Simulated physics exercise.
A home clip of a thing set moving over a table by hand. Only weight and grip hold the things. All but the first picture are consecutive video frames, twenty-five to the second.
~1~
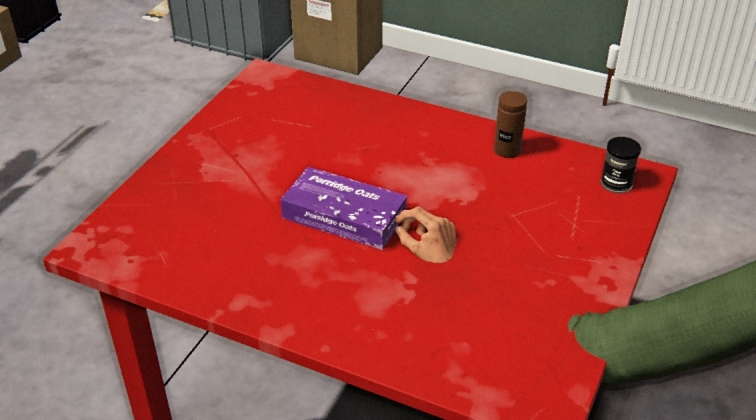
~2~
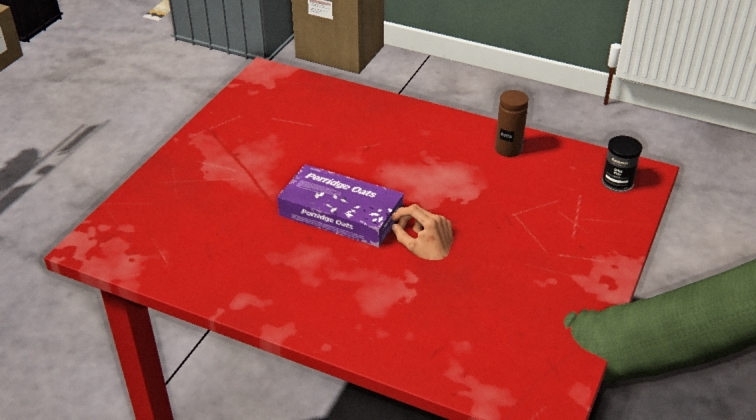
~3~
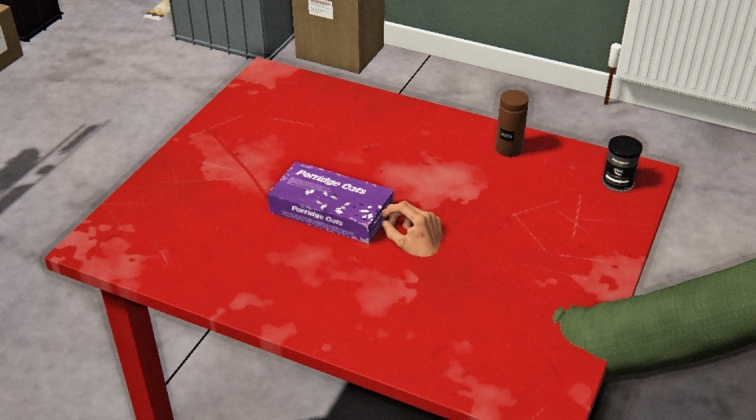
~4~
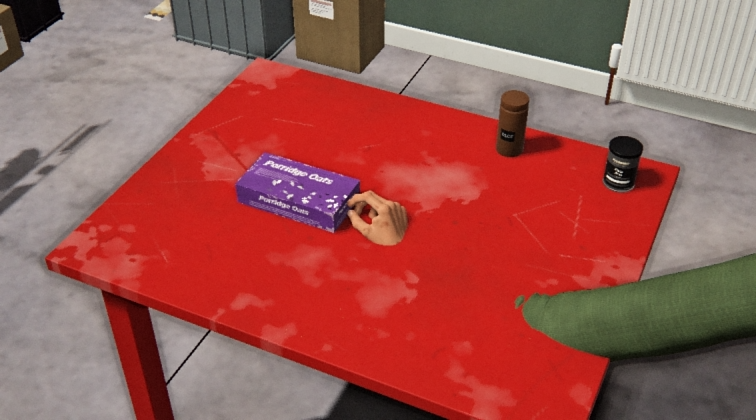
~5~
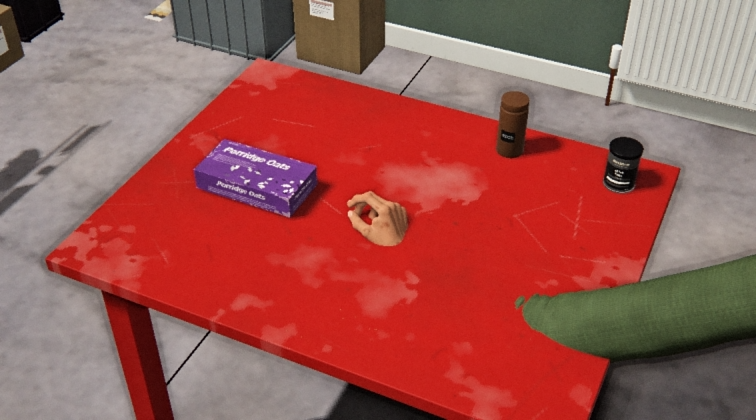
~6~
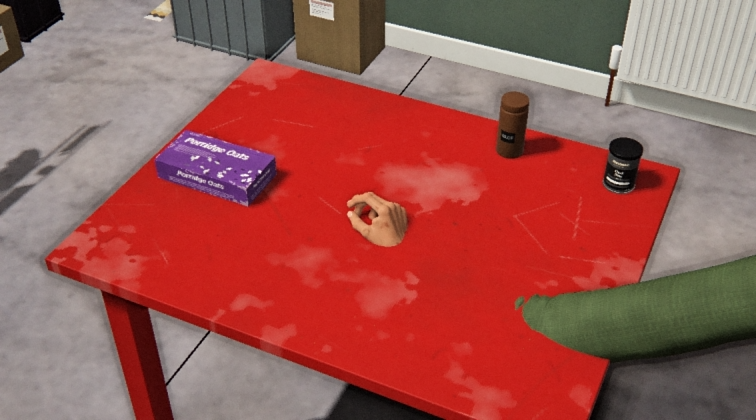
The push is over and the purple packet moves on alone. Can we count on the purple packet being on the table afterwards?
The purple packet drops to the floor.
Then, 0.20 s on from there, purple packet now off the table.
Then, 0.30 s on from there, things are still on the move.
Then, 0.50 s on from there, as before.
In the end, off the table, purple packet.
